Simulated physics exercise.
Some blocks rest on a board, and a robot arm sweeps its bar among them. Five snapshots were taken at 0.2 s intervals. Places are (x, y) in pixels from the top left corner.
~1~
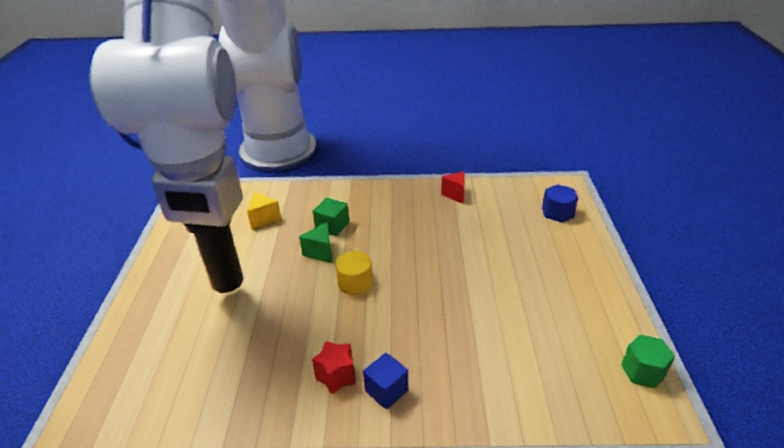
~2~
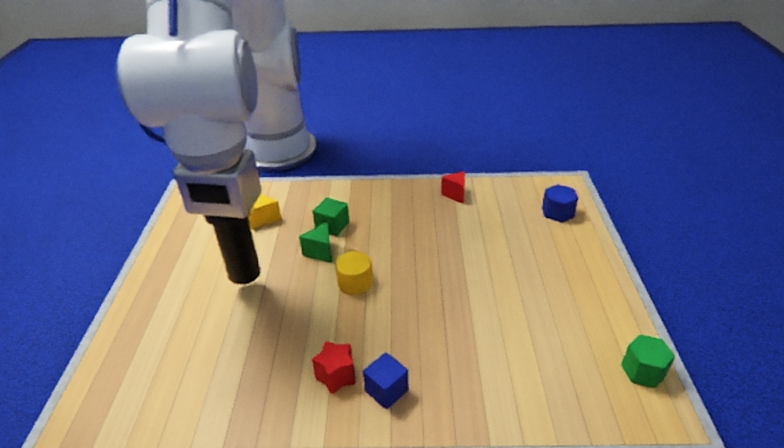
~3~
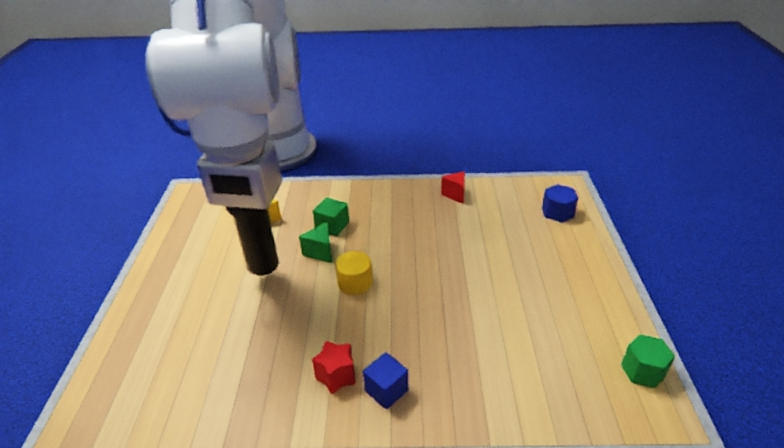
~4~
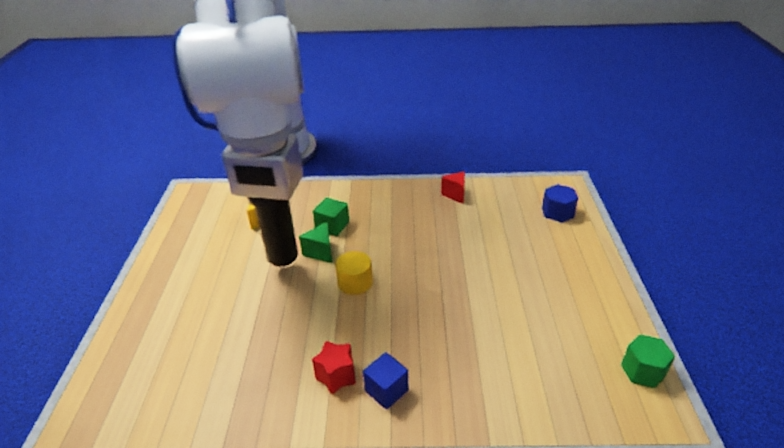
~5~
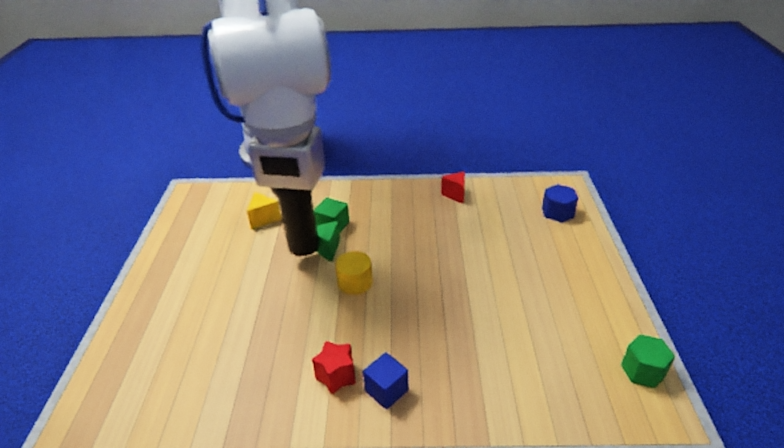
A robot arm sweeps its black bar rightward across the board to the green triangle.
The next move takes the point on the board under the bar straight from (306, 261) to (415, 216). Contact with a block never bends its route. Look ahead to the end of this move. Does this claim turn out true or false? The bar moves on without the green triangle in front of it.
Verdict: False.
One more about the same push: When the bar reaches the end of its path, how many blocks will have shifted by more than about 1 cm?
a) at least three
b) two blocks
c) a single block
Correct choice: C.
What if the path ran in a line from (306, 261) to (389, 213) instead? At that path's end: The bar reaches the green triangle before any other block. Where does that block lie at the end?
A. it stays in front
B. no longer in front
A: It stays in front.
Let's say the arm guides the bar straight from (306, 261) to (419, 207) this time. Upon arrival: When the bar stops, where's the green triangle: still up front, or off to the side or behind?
By the time the path ends, the green triangle is still sitting right in front of the bar.
What follows on the original path. One third of the way, bar (343, 231); green triangle (363, 215).
Two thirds of the way, bar (380, 216); green triangle (400, 202).
At the end, bar (415, 202); green triangle (433, 188); green four-sided block unmoved.
